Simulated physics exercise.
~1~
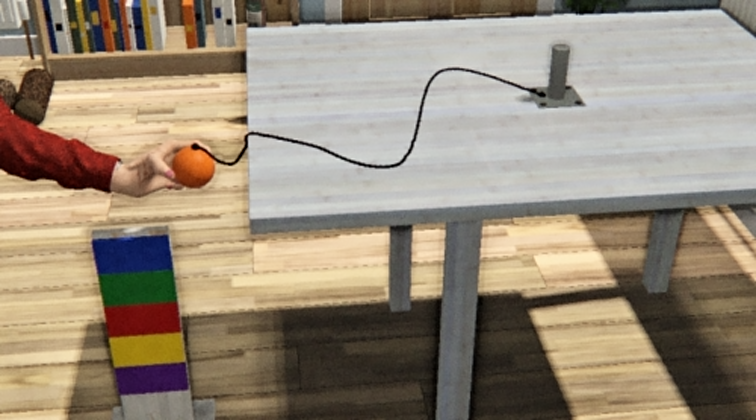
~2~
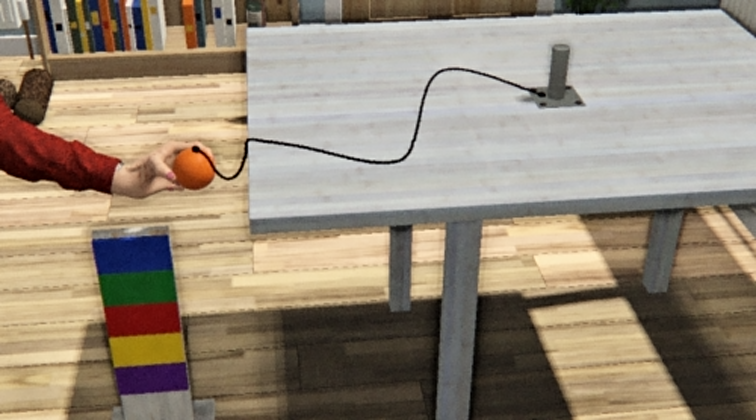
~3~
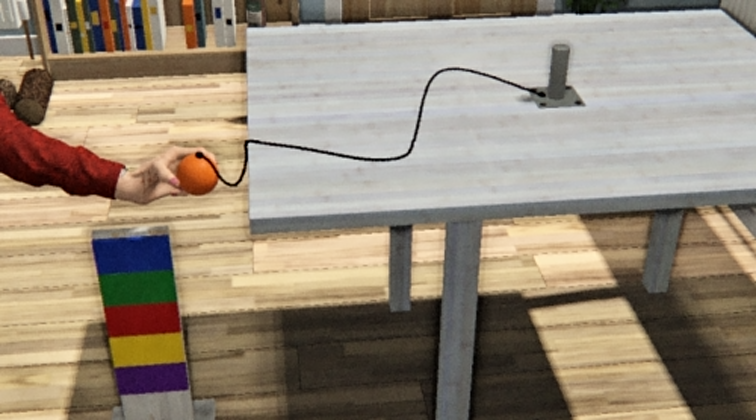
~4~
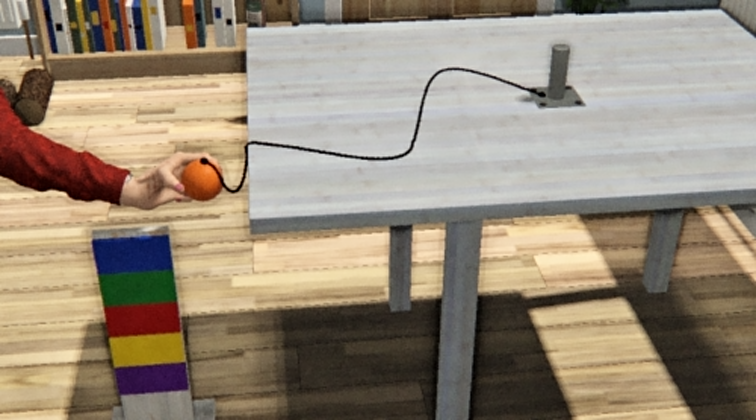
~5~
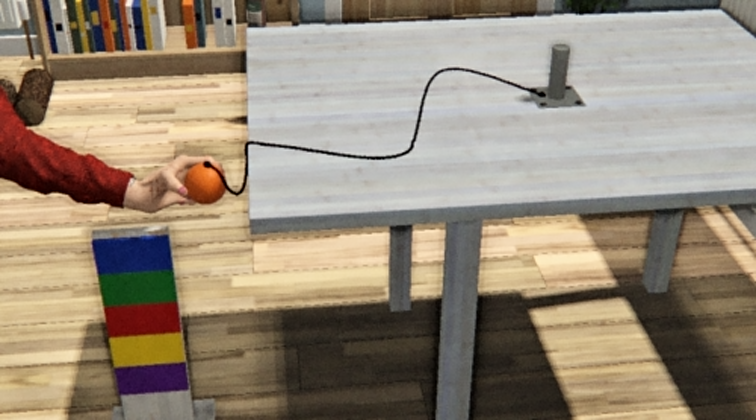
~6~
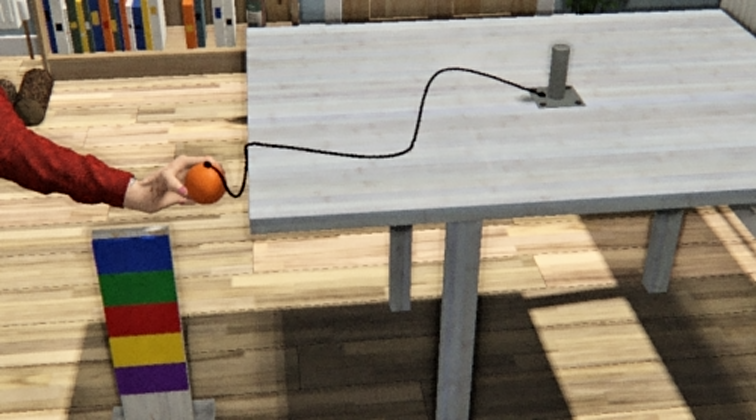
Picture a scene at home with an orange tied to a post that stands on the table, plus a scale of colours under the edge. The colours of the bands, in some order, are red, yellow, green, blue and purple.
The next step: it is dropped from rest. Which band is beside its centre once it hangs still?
The purple band.
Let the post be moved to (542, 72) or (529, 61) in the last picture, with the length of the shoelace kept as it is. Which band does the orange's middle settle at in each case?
Going case by case, it's purple and then purple.
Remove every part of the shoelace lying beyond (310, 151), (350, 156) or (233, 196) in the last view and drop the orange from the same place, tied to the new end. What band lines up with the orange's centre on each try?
Here's the sequence: Blue; next: Above them all; last: Yellow.
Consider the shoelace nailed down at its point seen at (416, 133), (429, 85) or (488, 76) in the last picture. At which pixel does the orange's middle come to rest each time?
The places are (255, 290), (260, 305) and (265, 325).
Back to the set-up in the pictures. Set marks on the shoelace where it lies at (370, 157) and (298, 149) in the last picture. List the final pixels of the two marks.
Around (251, 161), then around (257, 217).
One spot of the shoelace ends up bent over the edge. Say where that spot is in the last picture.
You'd find it at roughly (413, 143).
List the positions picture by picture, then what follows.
The first frame shows orange (193, 167); blue (132, 257); green (138, 289); red (143, 321); yellow (147, 351); purple (152, 380).
The second frame shows orange (195, 169); shoelace through (503, 81) (431, 80) (418, 126) (366, 162) (264, 142).
The third frame shows orange (198, 175).
The fourth frame shows orange (203, 180); shoelace through (503, 81) (431, 80) (418, 126) (359, 158) (253, 144).
The fifth frame shows orange (206, 184).
The sixth frame shows orange (206, 184); shoelace through (503, 81) (431, 80) (418, 126) (355, 156) (249, 148).
Early on, orange near (255, 321); level with yellow.
Midway, orange near (269, 347); level with purple.
Finally, orange near (270, 351); level with purple. Its middle rests at the purple band.
